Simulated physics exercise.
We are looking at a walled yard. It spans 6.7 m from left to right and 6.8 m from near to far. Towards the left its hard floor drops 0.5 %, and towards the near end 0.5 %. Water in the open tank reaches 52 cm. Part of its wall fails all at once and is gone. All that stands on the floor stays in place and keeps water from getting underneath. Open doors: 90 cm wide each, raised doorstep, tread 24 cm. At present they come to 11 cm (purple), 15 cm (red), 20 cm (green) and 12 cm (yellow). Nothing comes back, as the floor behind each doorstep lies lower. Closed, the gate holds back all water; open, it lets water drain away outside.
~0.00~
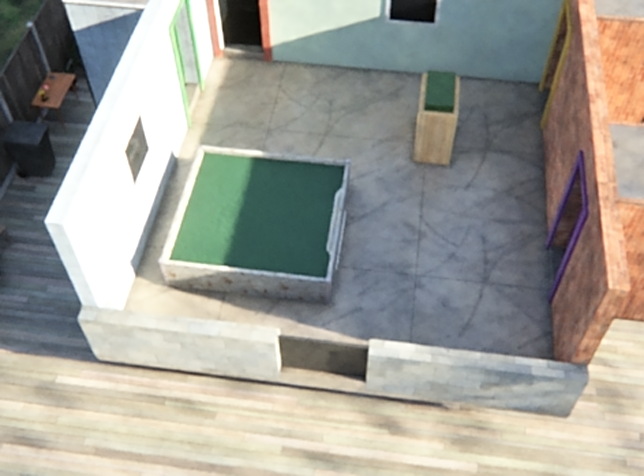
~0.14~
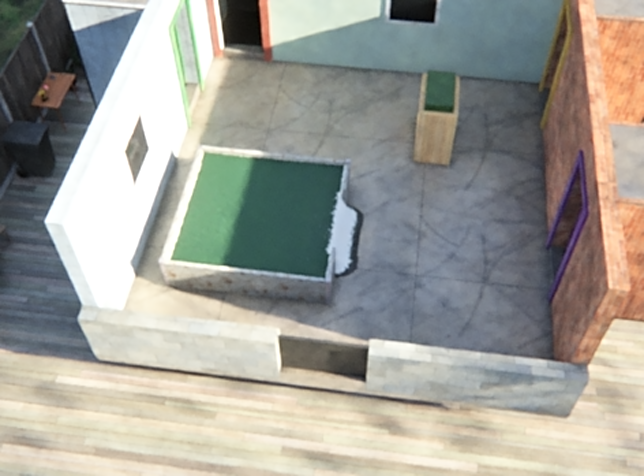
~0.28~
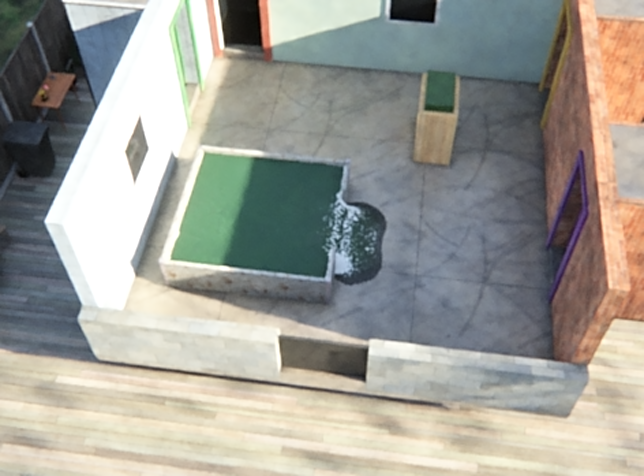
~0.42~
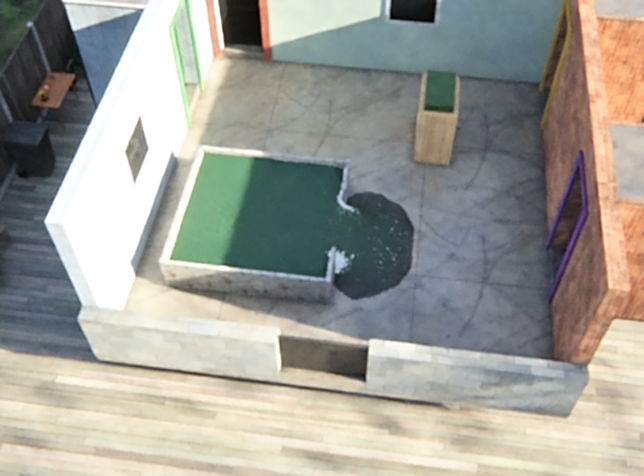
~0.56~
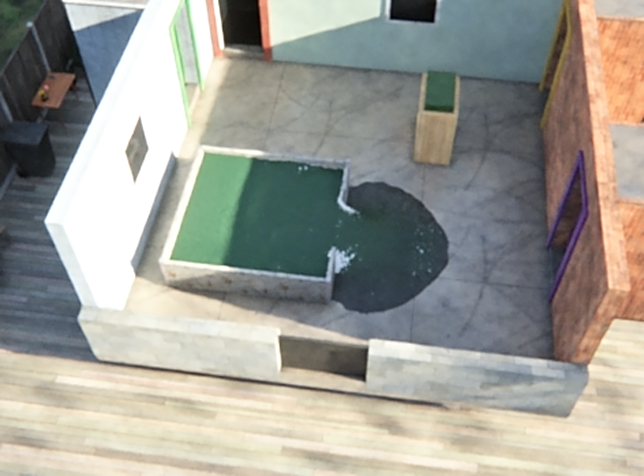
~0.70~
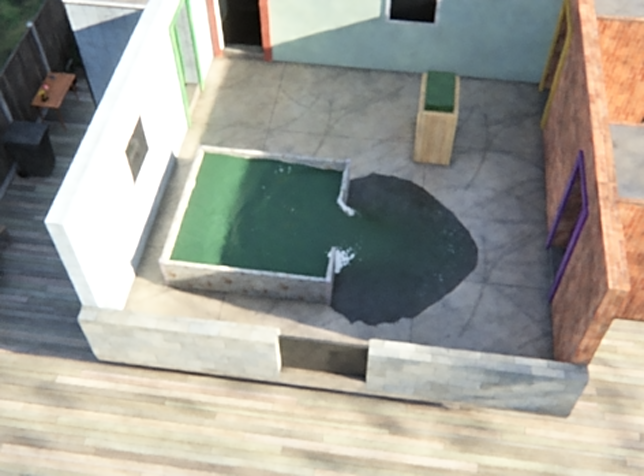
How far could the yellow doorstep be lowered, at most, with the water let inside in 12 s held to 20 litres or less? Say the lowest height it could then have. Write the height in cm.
It could then stand at about 8.5 cm.
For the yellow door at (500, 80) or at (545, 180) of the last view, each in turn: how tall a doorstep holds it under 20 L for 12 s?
About 11.0 cm for the first and 11.5 cm for the second.
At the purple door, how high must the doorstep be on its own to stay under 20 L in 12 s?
For the purple door, about 18 cm.
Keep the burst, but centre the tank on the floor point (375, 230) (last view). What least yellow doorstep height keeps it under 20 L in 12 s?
Roughly 8.5 cm is needed.
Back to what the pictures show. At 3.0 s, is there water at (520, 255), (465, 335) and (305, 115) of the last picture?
In turn: Wet, flooded, dry.
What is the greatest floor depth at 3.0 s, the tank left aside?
I'd estimate roughly 28 cm.
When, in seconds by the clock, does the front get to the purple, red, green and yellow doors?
Reading them off: Purple 1.1 s, then red 7.0 s, then green 8.0 s, then yellow 2.6 s.
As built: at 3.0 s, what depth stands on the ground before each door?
Depths in cm: Purple 23, red 0, green 0, yellow 6.
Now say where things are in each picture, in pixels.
The first frame shows the open tank at (260, 212) is whole and still, 52 cm deep; the yellow door at (554, 67) is dry.
In the second frame, the front is at (353, 261), 0.3 m from the gap at (337, 234); 0.3 m2 of floor is wet, 52 cm left at the back.
In the third frame, water pours out at (337, 235) and has run 0.7 m, to (374, 270); about 9 cm deep outside, 52 cm at the back.
In the fourth frame, the gap is at (337, 235), the front 1.2 m out at (404, 267); the back of the open tank holds 52 cm.
In the fifth frame, the front is at (441, 265), 1.8 m from the gap at (337, 234); 3.1 m2 of floor is wet, 52 cm left at the back.
In the sixth frame, the gap is at (337, 234), the front 2.2 m out at (471, 262); the back of the open tank holds 52 cm; 3.4 m in a straight line remain to the yellow door at (554, 67).
After 1.4 s water covers 25 % of the floor, deepest (32 cm) near (342, 240); it has not reached the yellow door.
After 3.0 s water covers 40 % of the floor, deepest (28 cm) near (552, 348); 6 cm at the yellow door, 0 litres in over its 12 cm doorstep.
After 12.0 s water covers 100 % of the floor, deepest (14 cm) near (114, 337); 7 cm at the yellow door, 2 litres in over its 12 cm doorstep.
At the yellow door as built, the water arrived by 2.6 s and peaked near 12 cm at 8.6 s.
With a doorstep of 7 cm, 37 litres would have come in within the 12 s; with 10.5 cm, 5 litres. So under 20 litres takes about 8.5 cm.
